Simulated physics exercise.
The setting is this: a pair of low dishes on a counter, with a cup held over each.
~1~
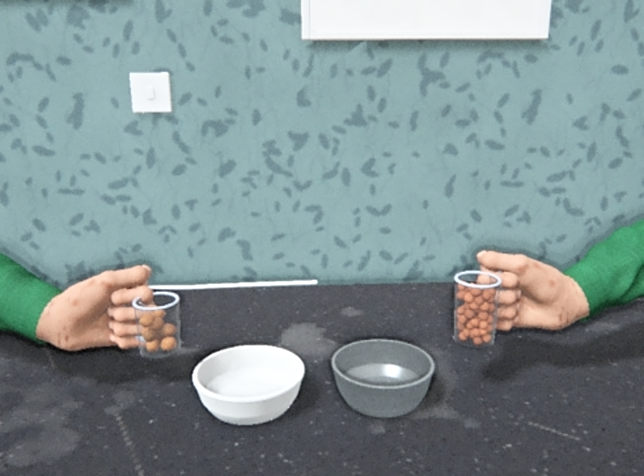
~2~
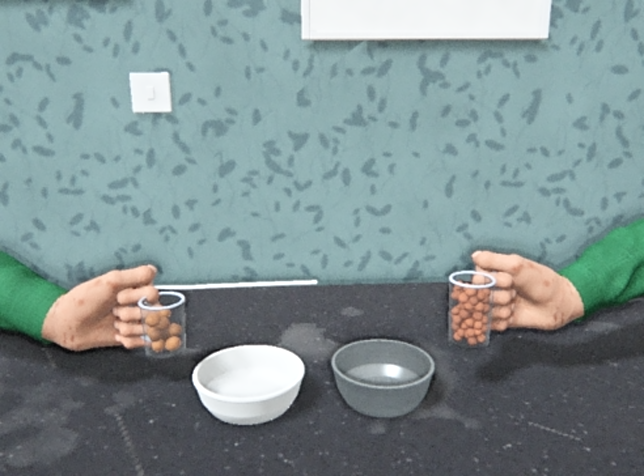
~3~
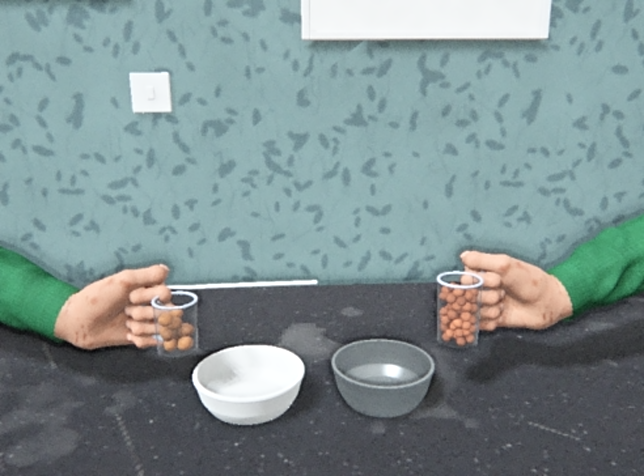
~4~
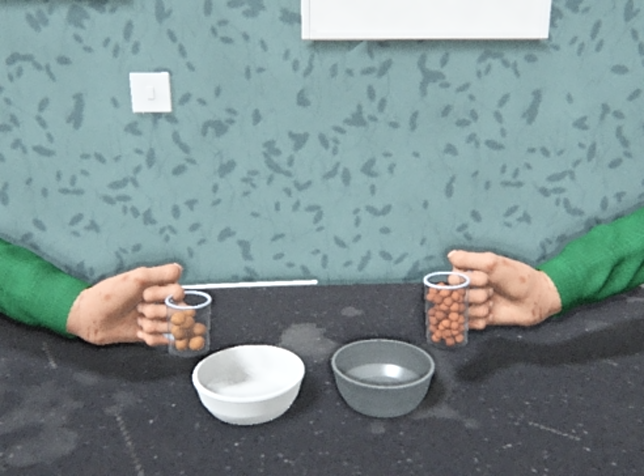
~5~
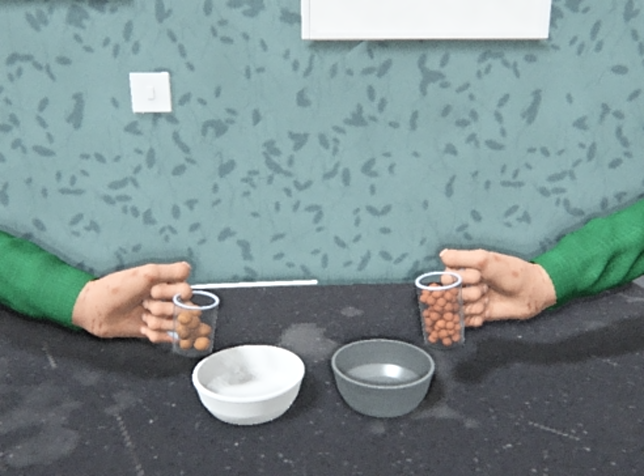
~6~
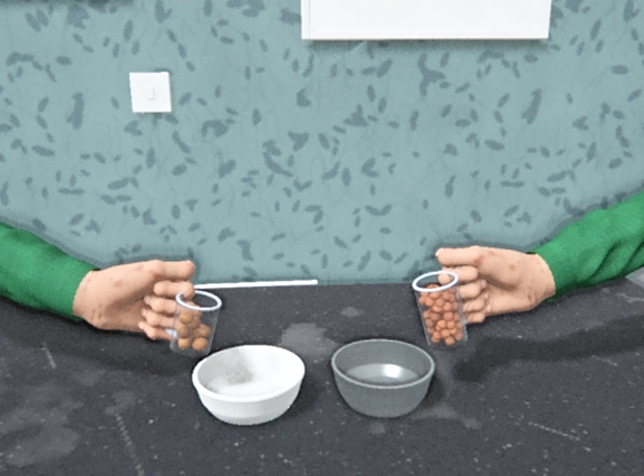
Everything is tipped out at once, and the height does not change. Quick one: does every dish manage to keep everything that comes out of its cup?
At the end, left dish: Nothing outside. Right dish: Nothing outside.
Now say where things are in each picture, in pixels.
Left dish near (246, 402), empty; left cup near (158, 326), holding hazelnuts, just above its dish; right dish near (391, 391), empty; right cup near (476, 310), holding clay pellets, just above its dish, in the first frame.
Left cup near (164, 326), upright; right cup near (470, 310), upright, in the second frame.
Left cup near (176, 325), upright; right cup near (459, 311), upright, in the third frame.
Left cup near (189, 325), tipped 3°; right cup near (447, 311), tipped 3°, in the fourth frame.
Left cup near (194, 325), tipped 8°; right cup near (442, 311), tipped 8°, in the fifth frame.
Left dish near (246, 402); left cup near (194, 325), tipped 14°; right dish near (391, 391); right cup near (442, 311), tipped 14°, in the sixth frame.
Then, 0.33 s on from there, left, the whole lot still in the cup; right, the whole lot still in the cup.
Then, 0.74 s on from there, left, the whole lot still in the cup; right, the whole lot still in the cup.
Then, 1.19 s on from there, left, all but a few still in the cup, a little in the dish; right, the bulk still in the cup, a little in the dish, a little in the air.
In the end, left, the whole lot in the dish, none at all outside the dish; right, the whole lot in the dish, none at all outside the dish.
